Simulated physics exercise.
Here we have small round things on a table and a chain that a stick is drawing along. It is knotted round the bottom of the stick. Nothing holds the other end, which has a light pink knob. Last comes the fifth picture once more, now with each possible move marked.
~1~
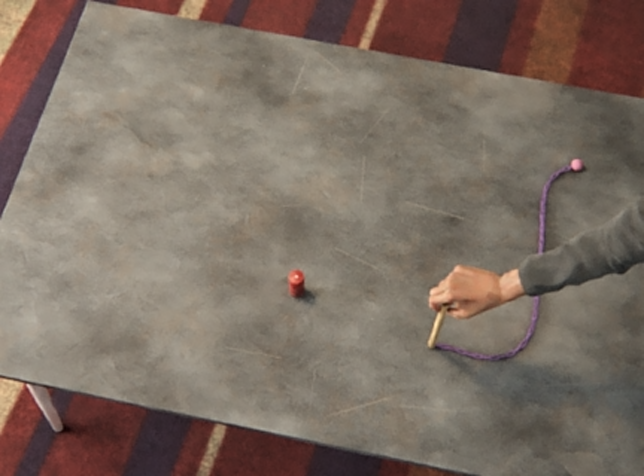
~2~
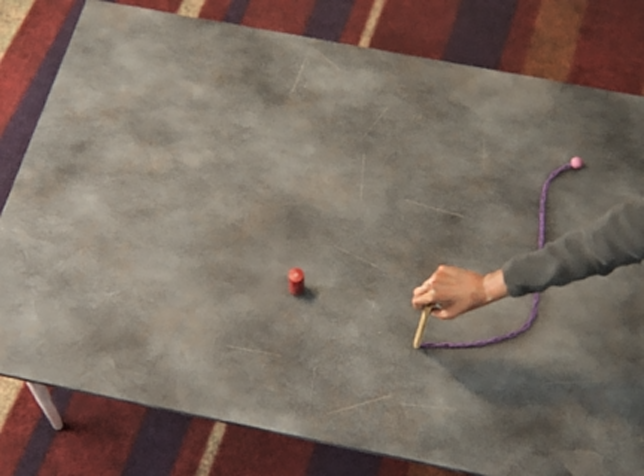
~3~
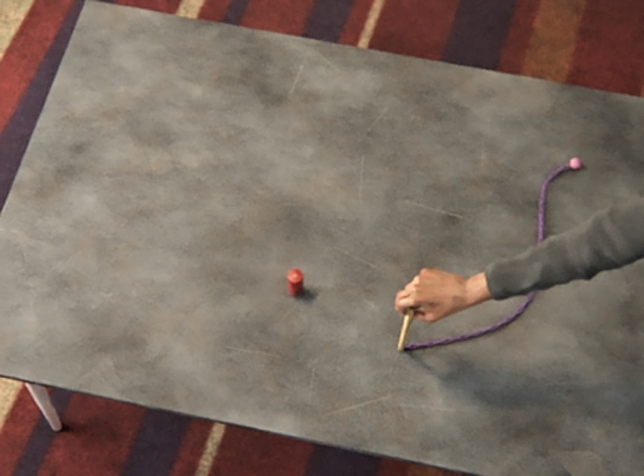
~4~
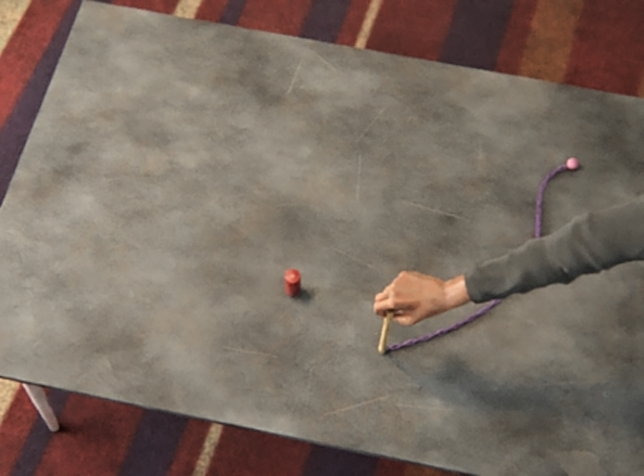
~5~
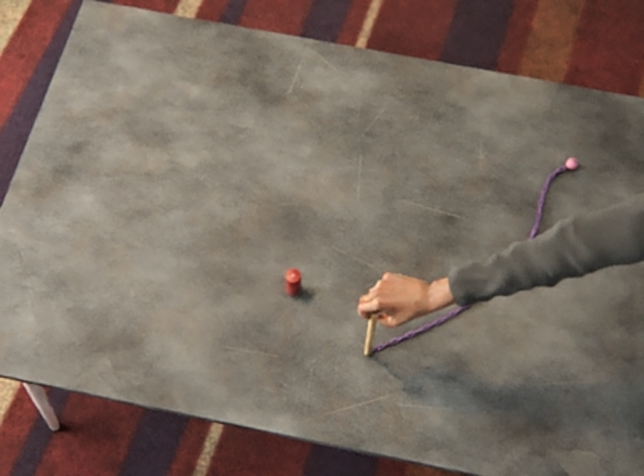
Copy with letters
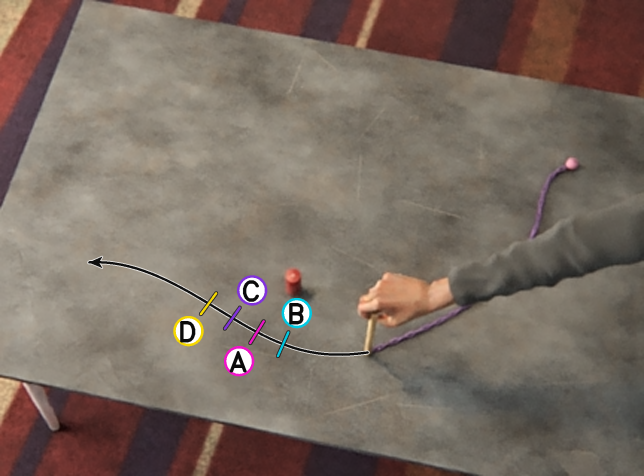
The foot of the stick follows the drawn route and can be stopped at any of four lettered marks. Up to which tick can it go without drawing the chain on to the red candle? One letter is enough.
It should halt at D.
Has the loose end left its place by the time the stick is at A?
Yes.
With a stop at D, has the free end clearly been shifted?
Yes.
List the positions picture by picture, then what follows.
In the first picture, free end (578, 165); red candle (297, 284).
In the second picture, free end (577, 163); red candle (296, 282).
In the third picture, free end (576, 163); red candle (296, 283).
In the fourth picture, free end (573, 164); red candle (293, 283).
In the fifth picture, free end (572, 164); red candle (293, 283).
On the marked copy, A at (257, 332); B at (283, 344); C at (232, 318); D at (209, 304); the route from (368, 353) via (221, 311) to (89, 262).
With D. Early on, foot of the stick (307, 352), middle of the chain (454, 285), free end (552, 186).
Further on, foot of the stick (252, 330), middle of the chain (411, 293), free end (532, 211).
At the end, foot of the stick (209, 304), middle of the chain (372, 292), free end (509, 231); nothing has been touched.
As for the rest, A is safe but short; B is safe but short; C is safe but short.
